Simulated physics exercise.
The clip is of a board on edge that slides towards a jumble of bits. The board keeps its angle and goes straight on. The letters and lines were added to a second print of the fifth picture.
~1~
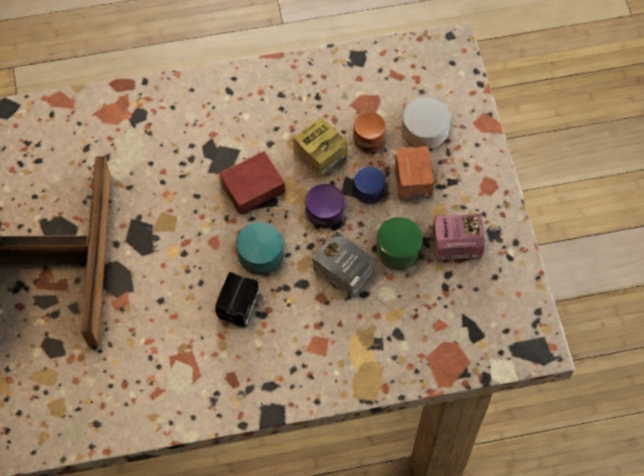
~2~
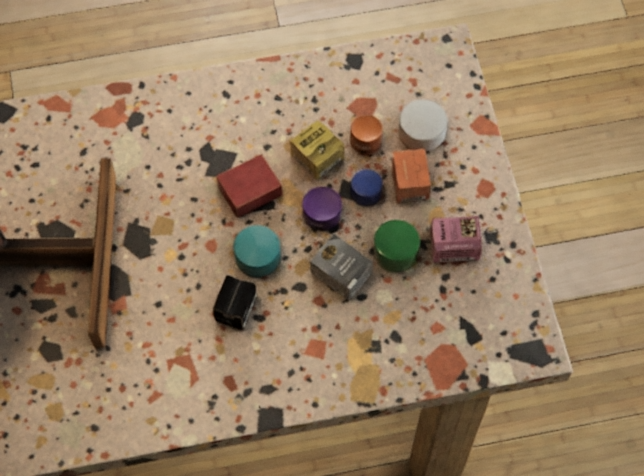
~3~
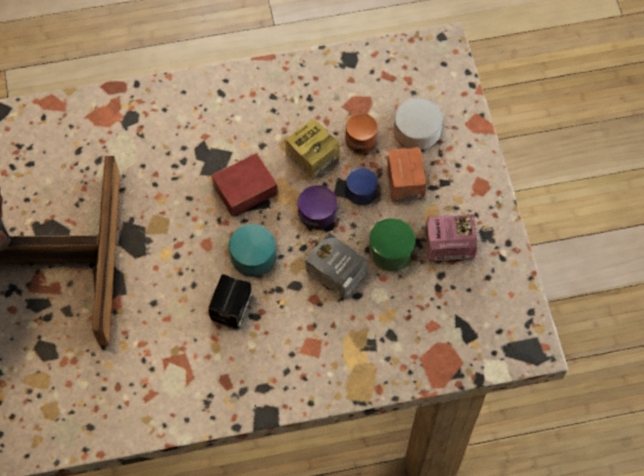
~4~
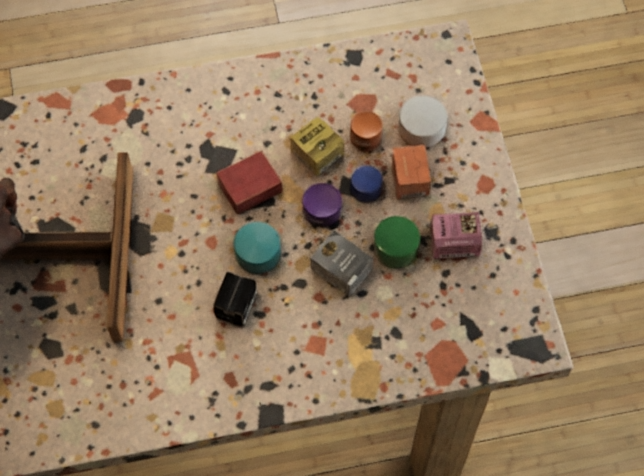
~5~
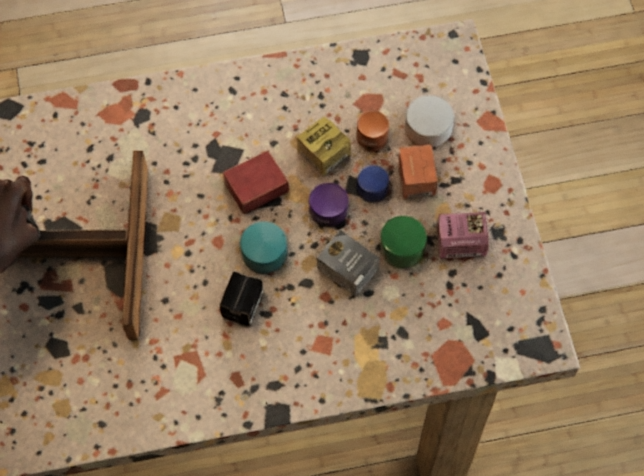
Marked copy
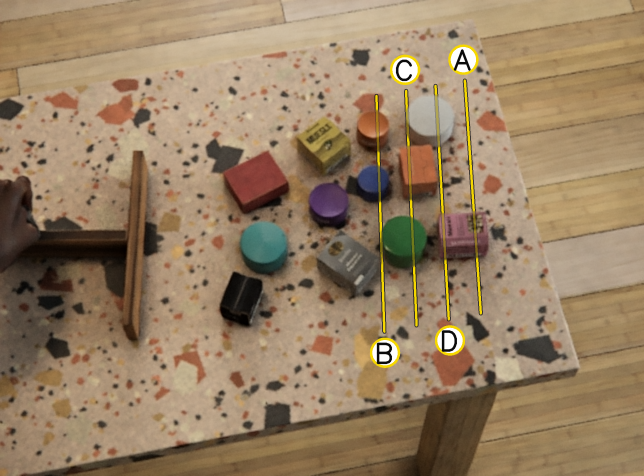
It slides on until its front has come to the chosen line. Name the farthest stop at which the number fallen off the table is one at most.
The farthest such stop is C.
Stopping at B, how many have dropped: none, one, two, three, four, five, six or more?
By then, none.
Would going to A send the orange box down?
Yes.
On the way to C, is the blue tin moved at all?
Yes.
On the marked copy, A at (473, 192); B at (380, 208); C at (411, 203); D at (442, 197).
Taking C. A third of the way, board (233, 216); black box (255, 296); red block (273, 184).
Two thirds of the way, board (333, 198); pink packet (472, 233); orange box (436, 170).
When it is over, board (408, 185); white tin (490, 104); pink packet (529, 235); none fallen.
As for the rest, A drops six; B is within the limit but short; D drops three.
